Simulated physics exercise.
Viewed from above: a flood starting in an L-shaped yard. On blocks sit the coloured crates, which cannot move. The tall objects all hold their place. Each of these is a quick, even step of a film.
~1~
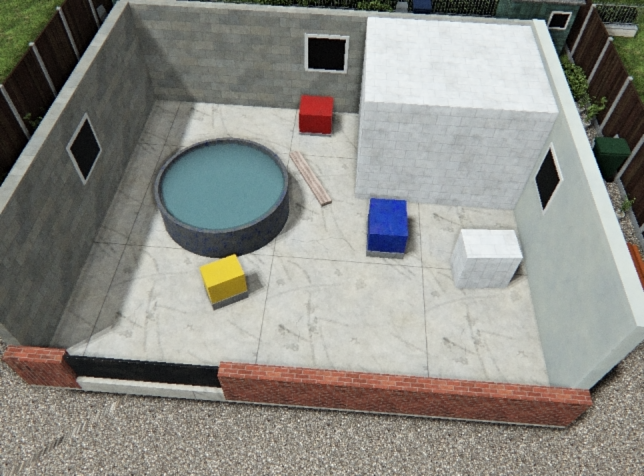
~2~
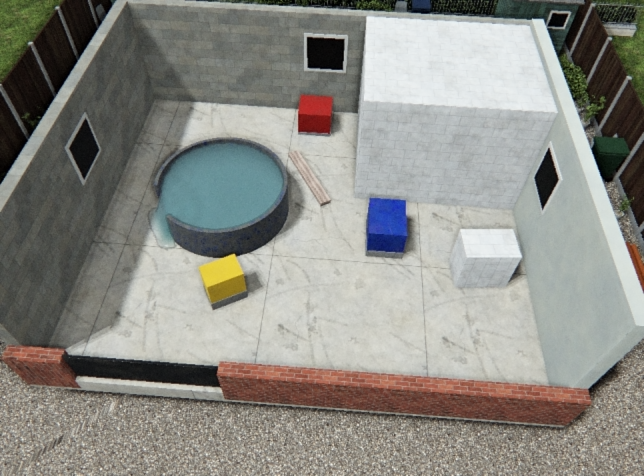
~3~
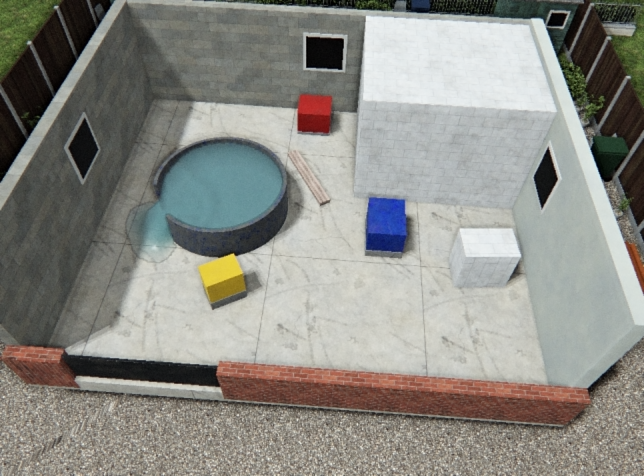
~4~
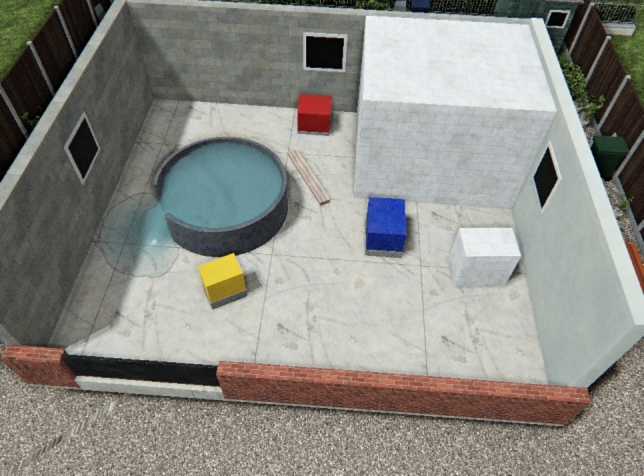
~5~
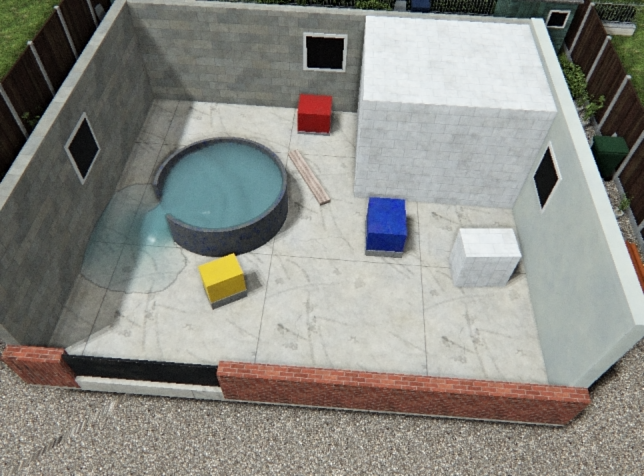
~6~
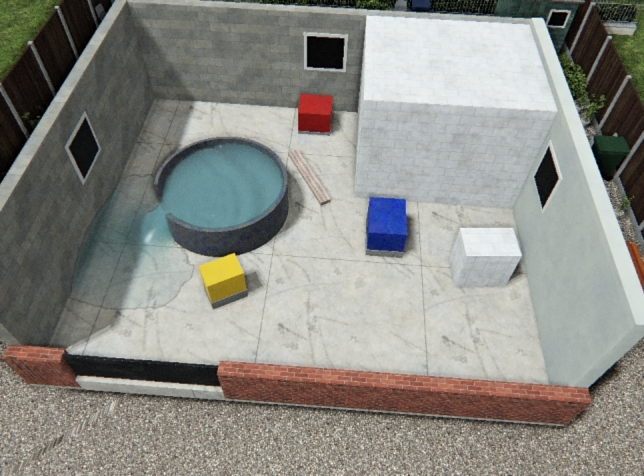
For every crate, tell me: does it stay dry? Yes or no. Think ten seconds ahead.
Here is how it goes: The blue crate, yes, it stays dry; the red crate, no, it gets wet; the yellow crate, yes, it stays dry.
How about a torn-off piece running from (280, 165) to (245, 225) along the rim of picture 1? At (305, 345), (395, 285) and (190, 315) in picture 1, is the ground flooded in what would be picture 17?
The first point is swamped, the second swamped, the third unwetted.
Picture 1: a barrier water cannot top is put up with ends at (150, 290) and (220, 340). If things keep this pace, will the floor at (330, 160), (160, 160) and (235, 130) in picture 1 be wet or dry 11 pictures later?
Outcome by spot, in order - unwatered, watered, unwatered.
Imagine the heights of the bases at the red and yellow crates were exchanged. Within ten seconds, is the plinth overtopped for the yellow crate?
As it turns out, the yellow crate gets reached.
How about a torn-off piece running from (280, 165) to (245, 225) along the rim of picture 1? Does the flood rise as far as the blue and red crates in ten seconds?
As it turns out, the blue crate gets overtopped, and the red crate gets overtopped.
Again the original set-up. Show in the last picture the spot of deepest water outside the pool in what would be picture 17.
About at (41, 363).
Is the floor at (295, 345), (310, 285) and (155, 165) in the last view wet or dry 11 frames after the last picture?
Status per point, in sequence: Unwetted, then unwetted, then waterlogged.
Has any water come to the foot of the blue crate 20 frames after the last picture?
Lab note, blue crate: Front not arrived yet.
A moment on, water covers 15 % of the floor; the blue crate not reached, the red crate not reached, the yellow crate water round its plinth.
Next, water covers 20 % of the floor; the blue crate not reached, the red crate not reached, the yellow crate water round its plinth.
Then, water covers 45 % of the floor; the blue crate not reached, the red crate not reached, the yellow crate water round its plinth.
Later, water covers 80 % of the floor; the blue crate water round its plinth, the red crate water round its plinth, the yellow crate water round its plinth.
In the end, water covers 100 % of the floor; the blue crate stayed above the water, the red crate was topped, the yellow crate stayed above the water.
